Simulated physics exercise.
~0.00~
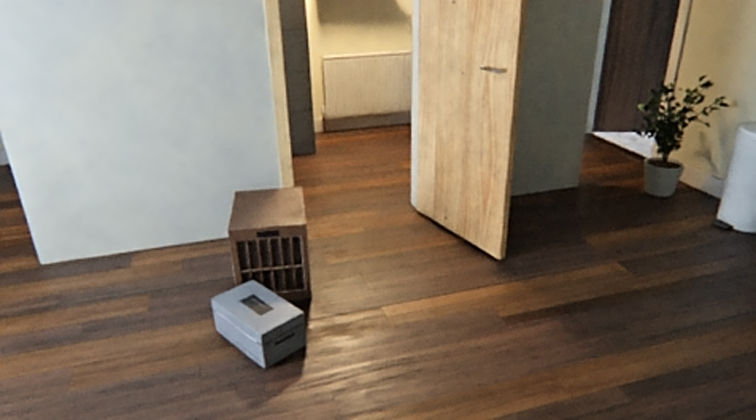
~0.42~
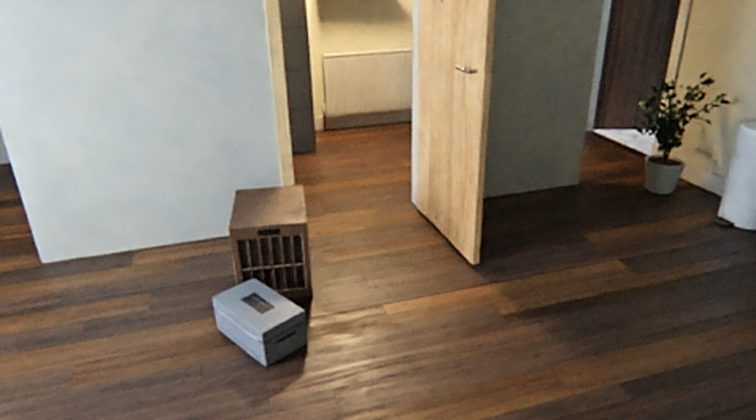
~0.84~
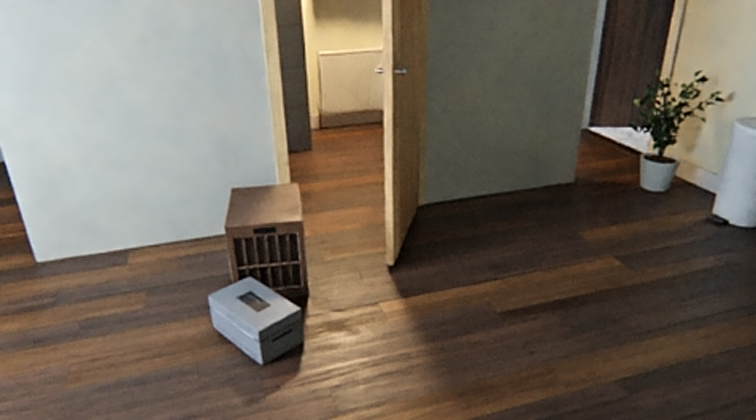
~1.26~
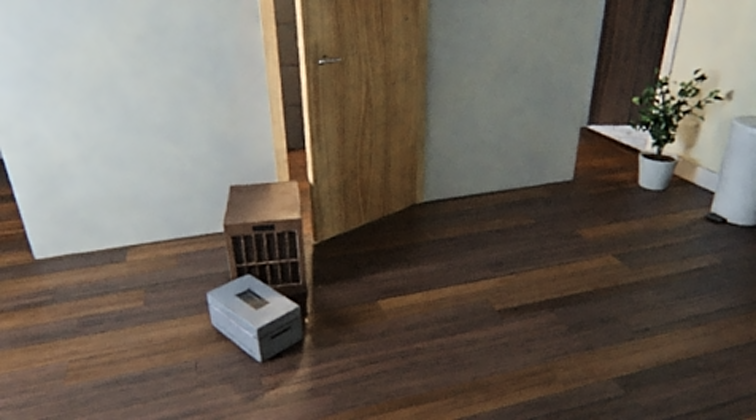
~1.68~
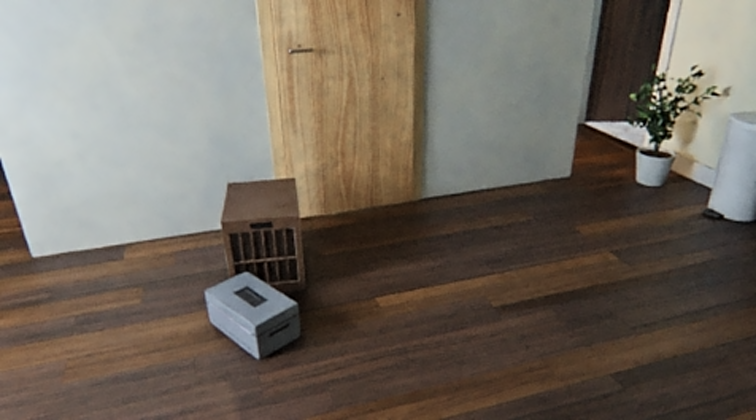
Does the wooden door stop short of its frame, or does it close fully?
The door closes fully. It swings past the chest and the grey box without being blocked and ends shut in its doorway.
